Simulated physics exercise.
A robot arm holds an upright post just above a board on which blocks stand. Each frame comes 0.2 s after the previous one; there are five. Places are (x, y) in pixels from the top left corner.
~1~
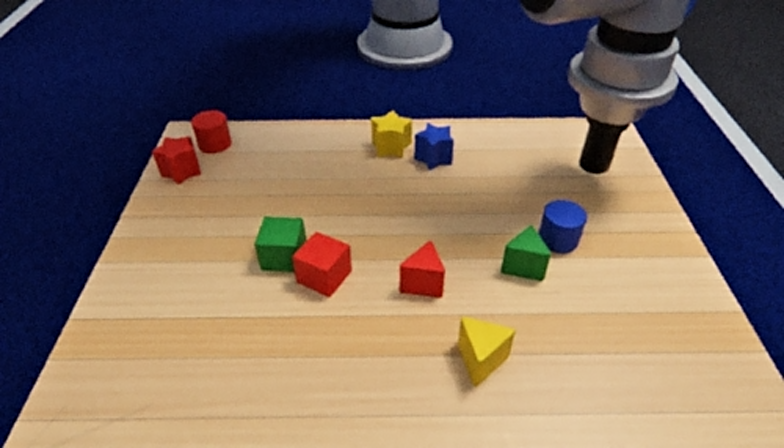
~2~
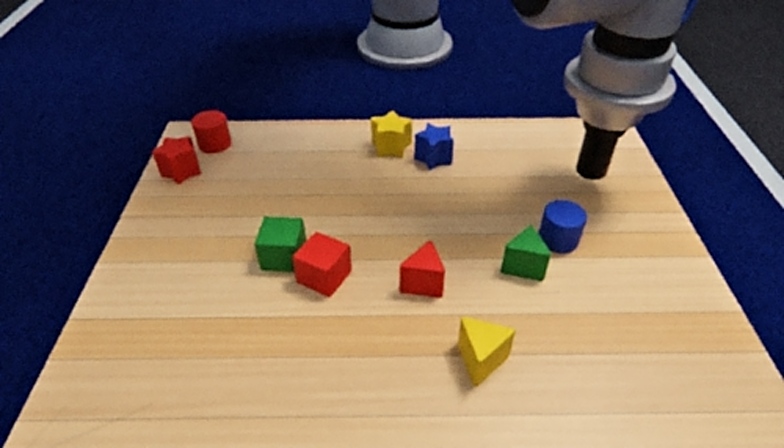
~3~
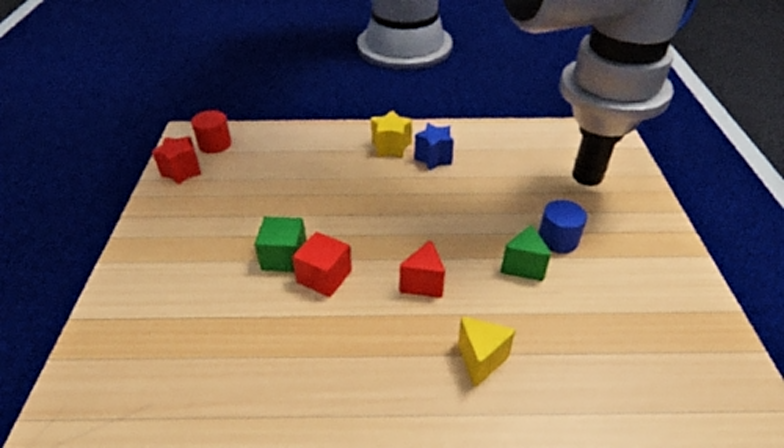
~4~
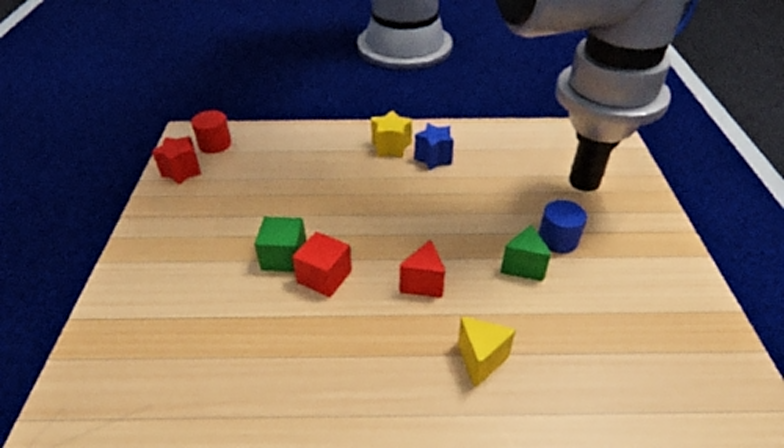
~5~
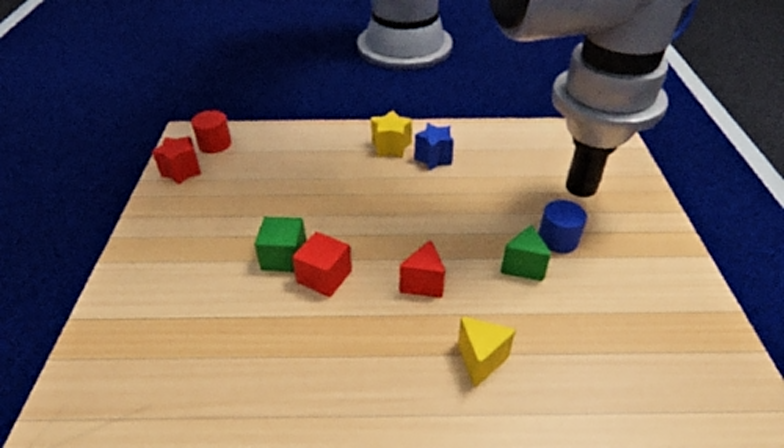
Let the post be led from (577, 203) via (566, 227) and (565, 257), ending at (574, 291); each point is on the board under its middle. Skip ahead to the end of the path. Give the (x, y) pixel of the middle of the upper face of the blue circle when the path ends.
So, by the moment the path ends, you'll find the top centre of the blue circle at (542, 270).
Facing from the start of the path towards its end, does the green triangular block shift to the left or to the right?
Side: Right.
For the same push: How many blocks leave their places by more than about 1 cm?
Count: Two.
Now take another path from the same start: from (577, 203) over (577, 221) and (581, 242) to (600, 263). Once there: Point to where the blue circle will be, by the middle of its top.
My best guess is (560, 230).
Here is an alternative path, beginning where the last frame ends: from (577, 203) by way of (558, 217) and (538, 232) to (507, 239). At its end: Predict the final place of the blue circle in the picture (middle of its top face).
I think it will end close to (556, 235).
On the path given first. One third of the way, post (571, 213); blue circle (561, 223).
Two thirds of the way, post (569, 243); green triangular block (510, 252); blue circle (546, 249).
At the end, post (578, 277); green triangular block (501, 255), turned 15° clockwise; blue circle (542, 270).
